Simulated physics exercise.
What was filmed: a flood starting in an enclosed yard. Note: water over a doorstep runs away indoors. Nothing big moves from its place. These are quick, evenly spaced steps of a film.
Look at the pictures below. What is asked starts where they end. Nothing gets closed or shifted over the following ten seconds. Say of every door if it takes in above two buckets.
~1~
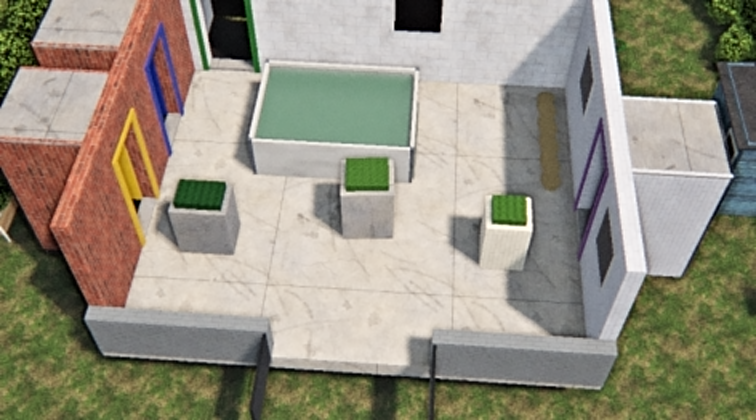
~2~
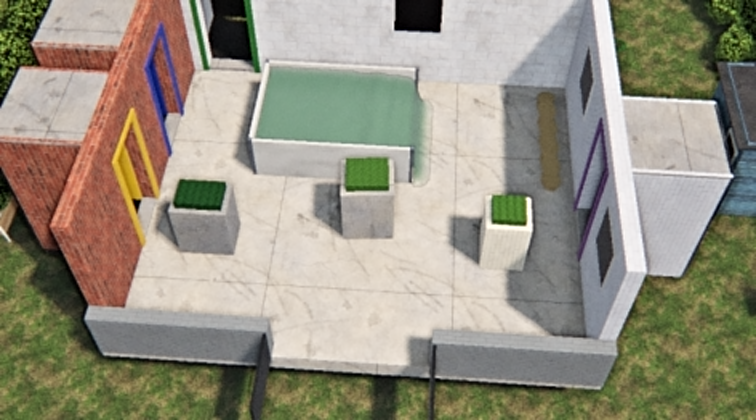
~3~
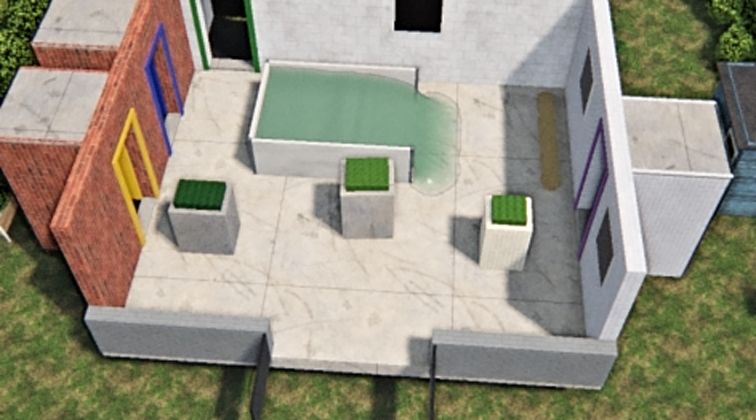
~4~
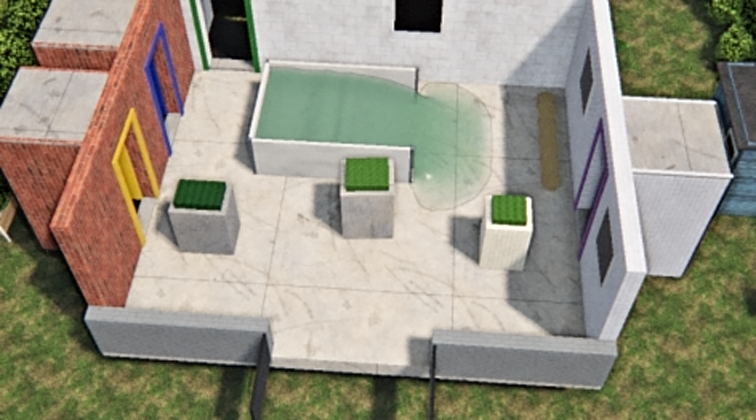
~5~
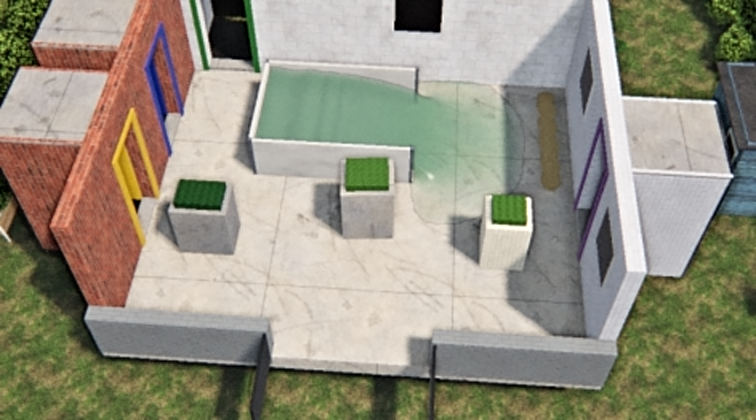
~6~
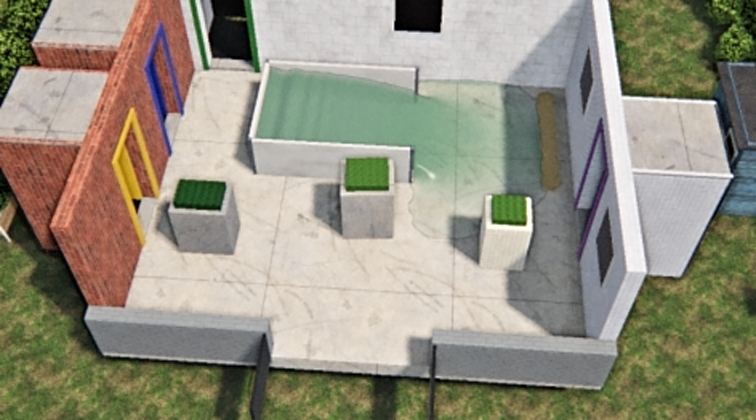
One by one: The green door will be at or under the cap. The yellow door will be over the cap. The purple door will be over the cap. The blue door will be at or under the cap.
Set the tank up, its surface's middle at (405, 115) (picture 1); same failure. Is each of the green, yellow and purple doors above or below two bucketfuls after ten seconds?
The green door exceeds it, the yellow door exceeds it, the purple door exceeds it.
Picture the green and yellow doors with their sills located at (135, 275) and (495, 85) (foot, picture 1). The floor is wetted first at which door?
That would be the yellow one.
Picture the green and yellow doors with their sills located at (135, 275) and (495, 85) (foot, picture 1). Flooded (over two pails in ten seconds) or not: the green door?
What follows is that the green door gets beyond it.
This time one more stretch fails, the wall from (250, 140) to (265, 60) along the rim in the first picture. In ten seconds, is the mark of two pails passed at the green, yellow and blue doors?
The green one exceeds the limit, the yellow one exceeds the limit, and the blue one exceeds the limit.
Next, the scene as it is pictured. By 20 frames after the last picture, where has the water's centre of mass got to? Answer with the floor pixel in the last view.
Close to (466, 173), I reckon.
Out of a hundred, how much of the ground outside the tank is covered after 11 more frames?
Estimated share: About 35 %.
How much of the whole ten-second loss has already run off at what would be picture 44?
About 40 per cent.
A moment on, water covers 30 % of the floor; the green door not reached, the yellow door not reached, the purple door under two buckets in, the blue door not reached.
Next, water covers 35 % of the floor; the green door not reached, the yellow door not reached, the purple door over two buckets in, the blue door not reached.
Then, water covers 45 % of the floor; the green door not reached, the yellow door not reached, the purple door far over two buckets in, the blue door not reached.
Later, water covers 80 % of the floor; the green door wet at the sill, nothing in, the yellow door not reached, the purple door far over two buckets in, the blue door wet at the sill, nothing in.
In the end, water covers 95 % of the floor; the green door under two buckets in, the yellow door over two buckets in, the purple door far over two buckets in, the blue door under two buckets in.
